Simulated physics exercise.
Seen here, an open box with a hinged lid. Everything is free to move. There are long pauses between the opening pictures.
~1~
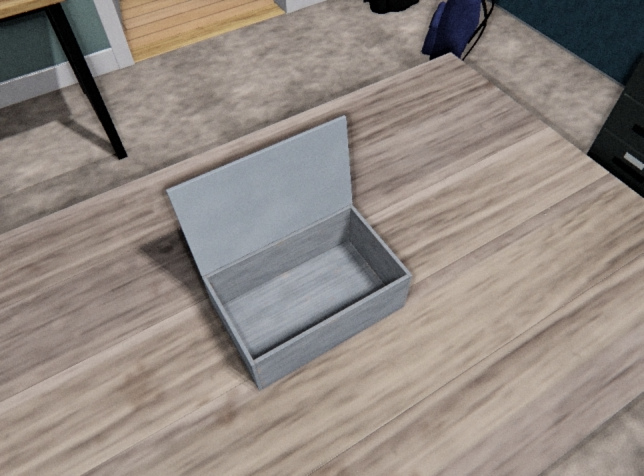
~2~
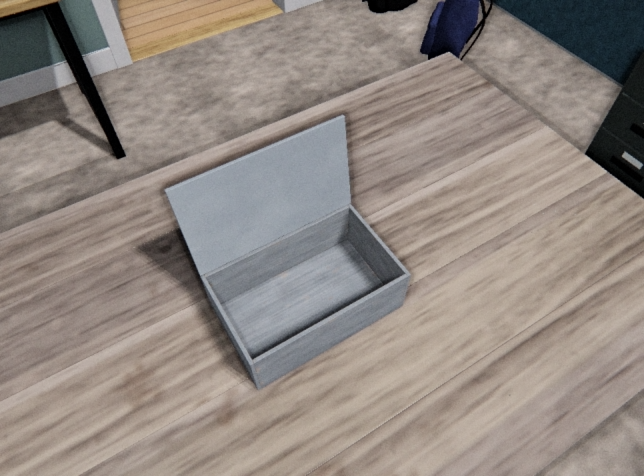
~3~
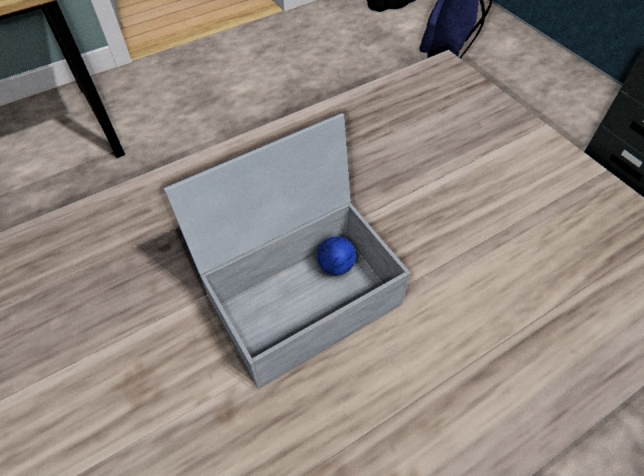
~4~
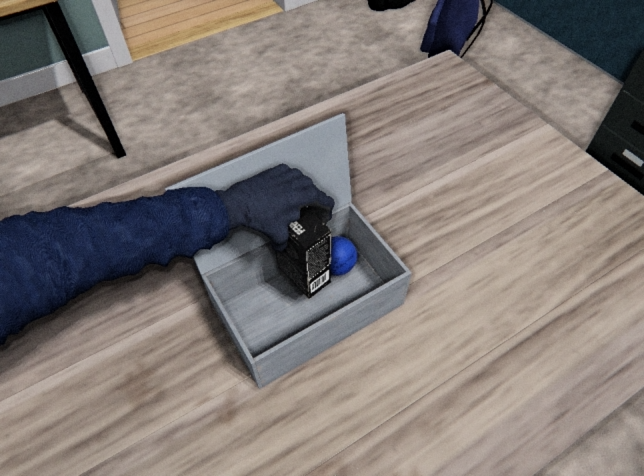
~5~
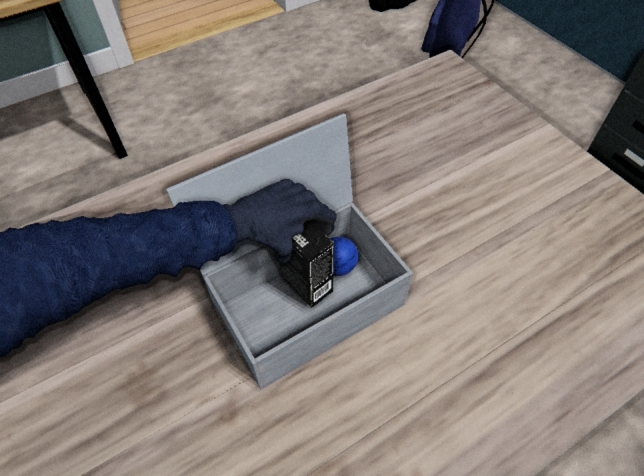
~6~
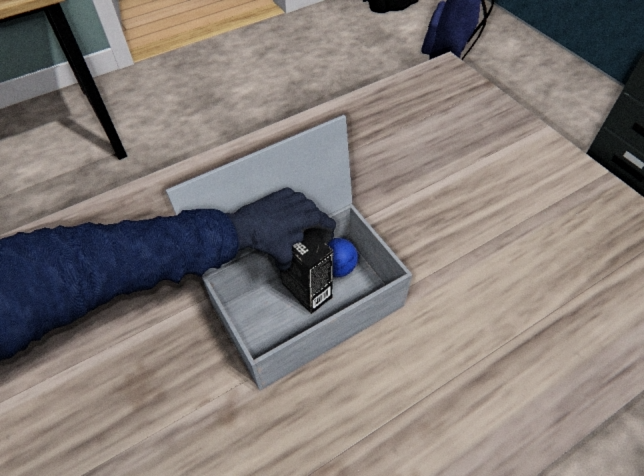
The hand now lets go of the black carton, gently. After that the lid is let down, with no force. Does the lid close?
In the end the lid stays ajar.
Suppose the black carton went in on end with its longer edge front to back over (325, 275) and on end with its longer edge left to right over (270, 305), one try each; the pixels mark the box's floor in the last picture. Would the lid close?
First try: It shuts flat; second try: It will not close.
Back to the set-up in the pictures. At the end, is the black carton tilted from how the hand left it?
It keeps its pose.
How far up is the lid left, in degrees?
About 50°.
Then, 1.10 s on from there, lid starting down.
Then, 1.60 s on from there, lid 68° above the rim.
Then, 2.80 s on from there, lid 53° above the rim; black carton shifted a little near (313, 277).
In the end, lid 49° above the rim; both unmoved. At the end, from the last picture's camera, black carton near (315, 280).
